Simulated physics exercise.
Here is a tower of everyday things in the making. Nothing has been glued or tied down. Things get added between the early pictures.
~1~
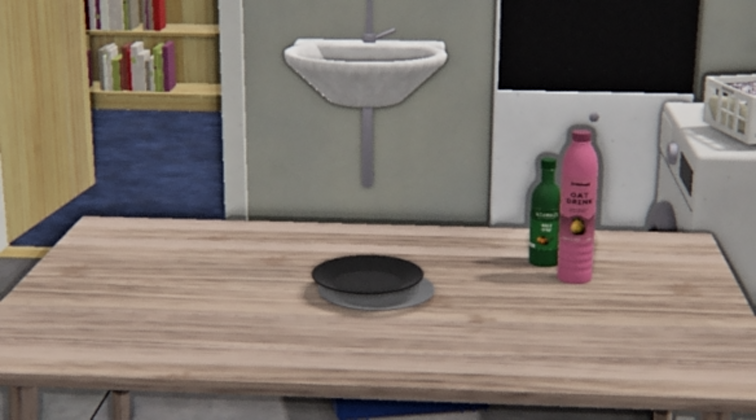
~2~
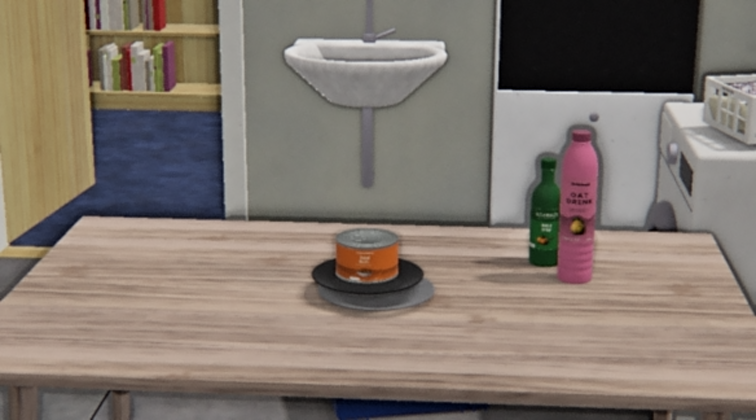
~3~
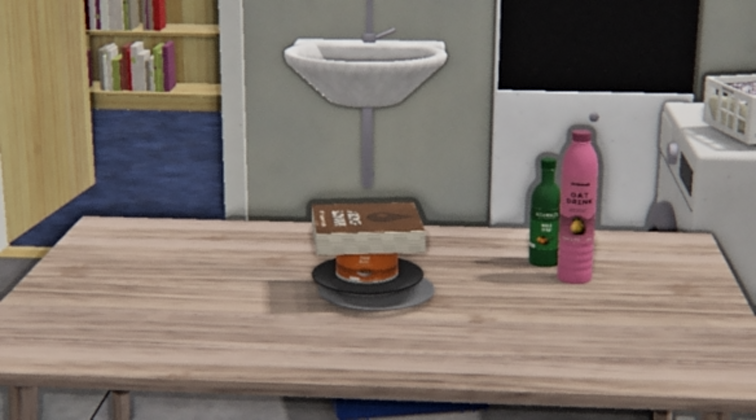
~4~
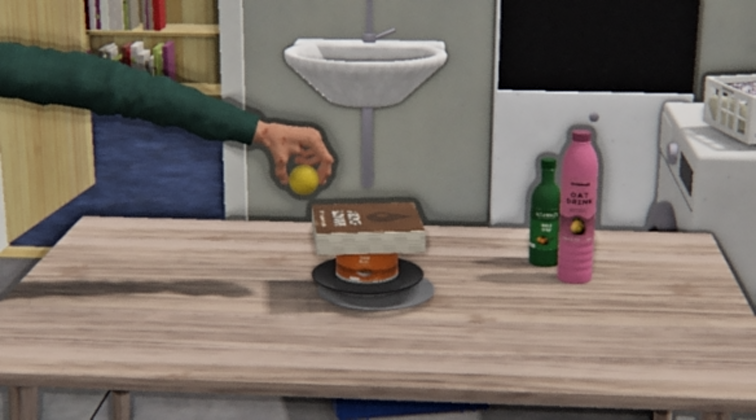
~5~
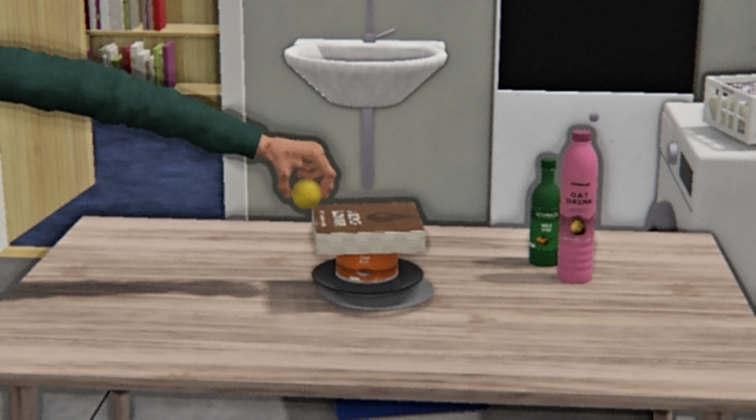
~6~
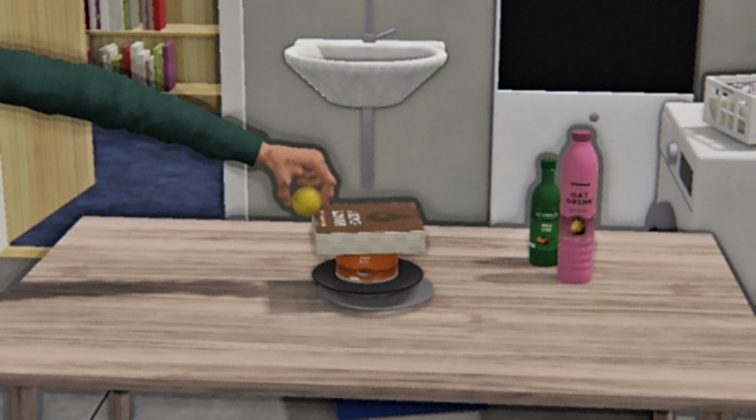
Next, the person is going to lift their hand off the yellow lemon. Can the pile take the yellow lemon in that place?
Not safe.
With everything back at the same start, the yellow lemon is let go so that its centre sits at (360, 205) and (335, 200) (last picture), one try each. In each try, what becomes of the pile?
In the first case it keeps its balance; in the second case it stays up.
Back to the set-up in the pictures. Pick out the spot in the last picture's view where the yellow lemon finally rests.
Close to pixel (275, 280).
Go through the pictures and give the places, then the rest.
In the first frame, the last thing is not in view yet; green bottle (547, 212).
In the second frame, the last thing is not in view yet.
In the third frame, the last thing is not in view yet; orange tub (367, 255).
The fourth frame shows coming down; yellow lemon (304, 180); green bottle (547, 212).
The fifth frame shows coming down; yellow lemon (307, 194).
The sixth frame shows in place under the hand; yellow lemon (307, 201); orange tub (367, 255).
Then, 0.30 s on from there, yellow lemon now fallen.
Then, 0.40 s on from there, things are still on the move.
Then, 1.10 s on from there, nothing new.
Then, 2.30 s on from there, yellow lemon resting near (275, 280).
In the end, fallen, yellow lemon; the other 6 unmoved. At the end, from the last picture's camera, yellow lemon near (275, 280). The pile gives way.
